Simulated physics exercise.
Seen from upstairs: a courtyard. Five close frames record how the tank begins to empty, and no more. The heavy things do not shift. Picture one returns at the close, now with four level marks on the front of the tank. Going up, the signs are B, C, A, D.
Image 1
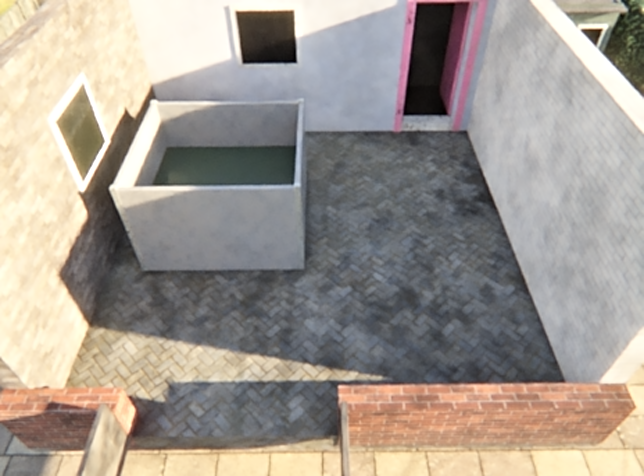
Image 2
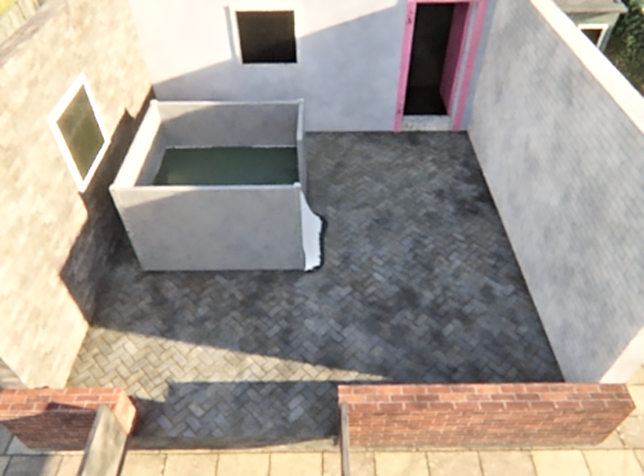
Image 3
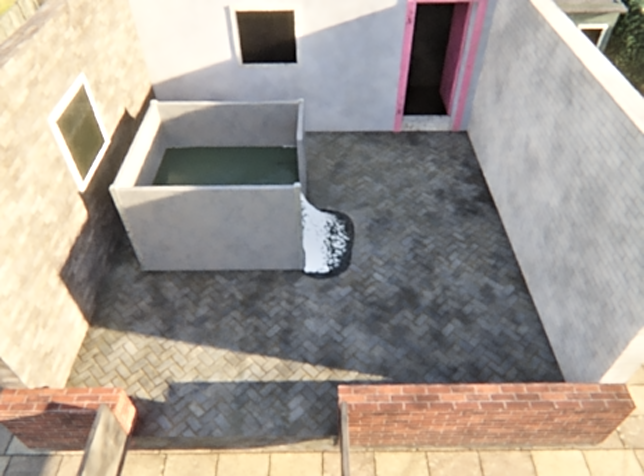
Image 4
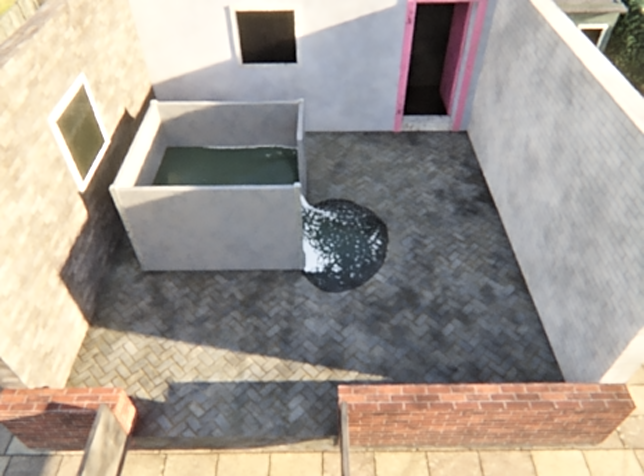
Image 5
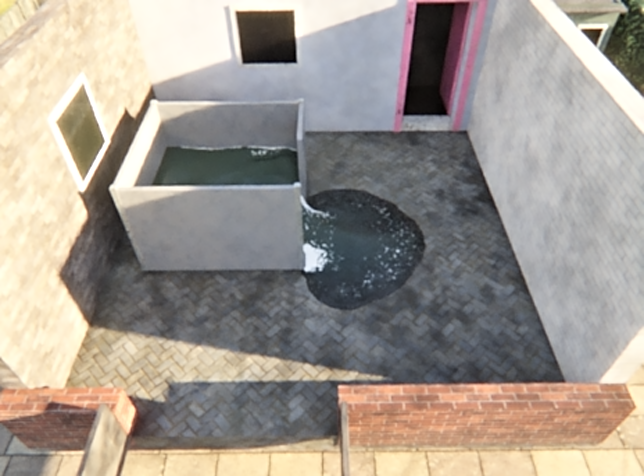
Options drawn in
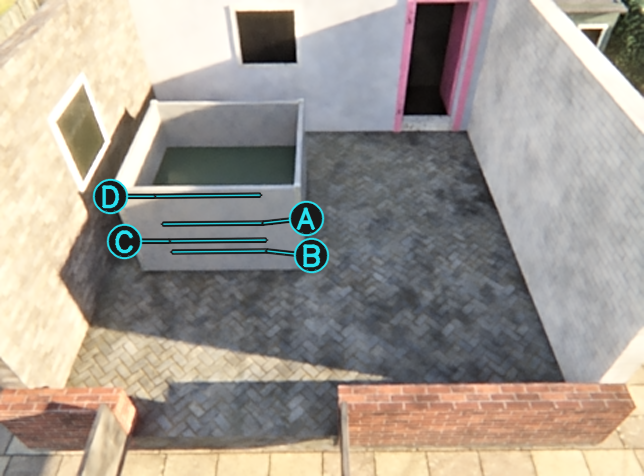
In a walled, brick-paved yard seen from upstairs, water in a pale tank sat still, then poured out of its right side, foamed on the ground and spread rightward in a widening dark pool.
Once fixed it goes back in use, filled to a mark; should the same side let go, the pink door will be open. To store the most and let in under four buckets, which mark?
The answer is line C.
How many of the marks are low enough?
Two.
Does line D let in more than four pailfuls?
Yes, that goes wrong.
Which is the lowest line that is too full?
Here it is line A.
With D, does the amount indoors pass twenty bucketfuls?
Yes, it does.
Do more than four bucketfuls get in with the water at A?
Yes, it does.
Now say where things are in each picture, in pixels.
Water in the tank at rest, its middle at (226, 184); foot of the pink doorway at (426, 131); open gate at (229, 384), in the first picture.
In the second picture, 1 % of the ground under water, visible out to (314, 216).
In the third picture, 3 % of the ground under water, visible out to (344, 219).
In the fourth picture, 6 % of the ground under water, visible out to (378, 225).
In the fifth picture, 11 % of the ground under water, visible out to (414, 230).
In cyan, A at (213, 223); B at (219, 251); C at (217, 240); D at (206, 195); from the bottom up B, C, A, D.
With A, about 9 bucketfuls get in.
With B, nothing gets over.
With C, a bucket or two gets in.
With D, dozens of bucketfuls pour in.
